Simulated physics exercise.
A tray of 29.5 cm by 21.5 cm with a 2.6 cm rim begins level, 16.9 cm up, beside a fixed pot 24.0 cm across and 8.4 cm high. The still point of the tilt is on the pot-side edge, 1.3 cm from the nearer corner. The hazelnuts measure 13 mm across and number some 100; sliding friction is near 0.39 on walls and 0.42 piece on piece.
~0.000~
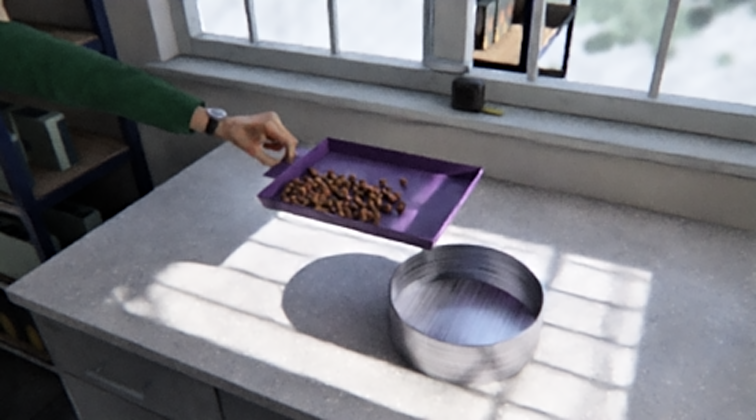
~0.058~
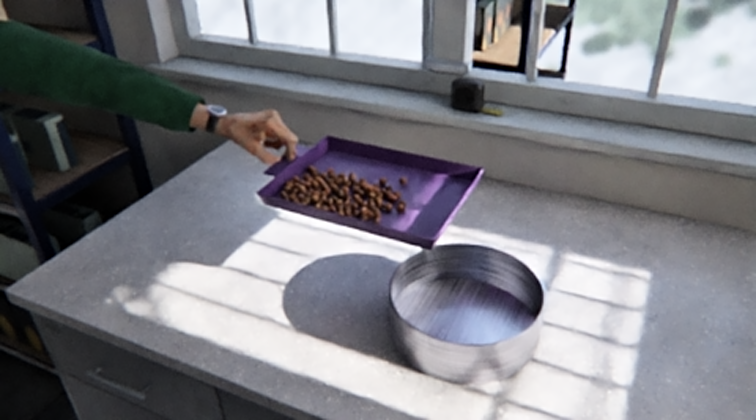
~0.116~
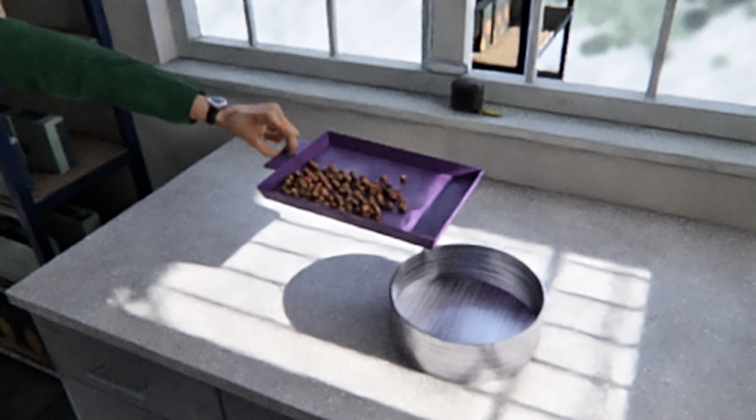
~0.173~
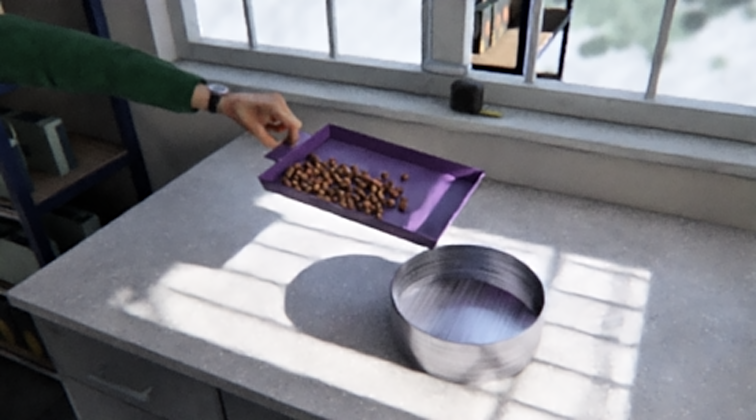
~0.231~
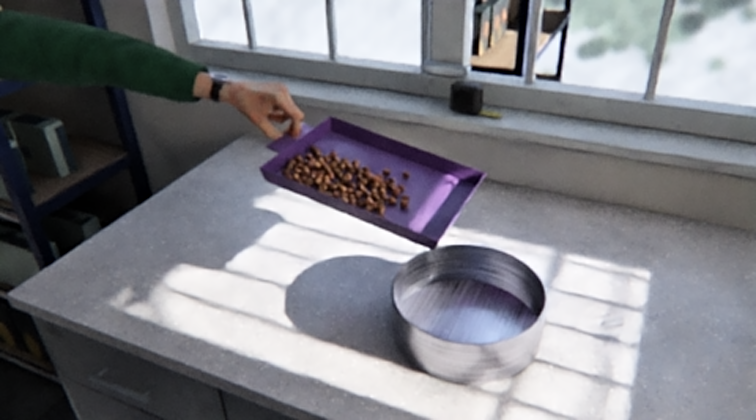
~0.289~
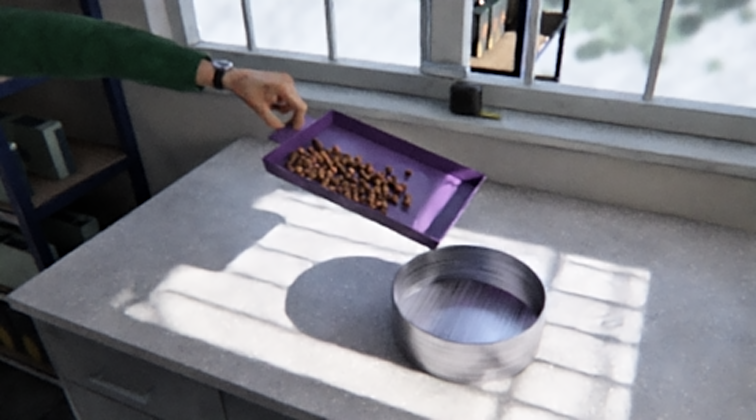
A hand slowly raises the left end of a purple tray of hazelnuts beside a pot.
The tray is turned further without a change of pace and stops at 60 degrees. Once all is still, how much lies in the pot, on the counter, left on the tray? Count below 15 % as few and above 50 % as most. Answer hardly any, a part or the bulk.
In the pot: Hardly any; on the counter: Hardly any; left on the tray: The bulk.
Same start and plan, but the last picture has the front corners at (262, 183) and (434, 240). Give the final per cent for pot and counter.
Pot 0, counter 0.
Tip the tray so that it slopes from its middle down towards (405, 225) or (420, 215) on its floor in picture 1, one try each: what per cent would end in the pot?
Some 5 and 5 per cent.
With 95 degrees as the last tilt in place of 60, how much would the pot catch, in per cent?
Then about 60 per cent.
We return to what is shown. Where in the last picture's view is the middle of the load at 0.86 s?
Near (454, 206).
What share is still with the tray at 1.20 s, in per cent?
Some 85 per cent of the load.
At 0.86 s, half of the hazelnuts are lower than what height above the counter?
About 18 cm.
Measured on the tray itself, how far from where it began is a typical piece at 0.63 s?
Roughly 12 cm.
After 0.63 s, tilt 37 degrees; the tray holds 100 %, the pot 0 %.
After 0.86 s, tilt 51 degrees; the tray holds 95 %, the pot 0 %.
Then, at 1.20 s, tilt 60 degrees; the tray holds 85 %, the pot 5 %.
In the end, at 1.9 s, pot 5 %, counter 10 %, tray 85 %.
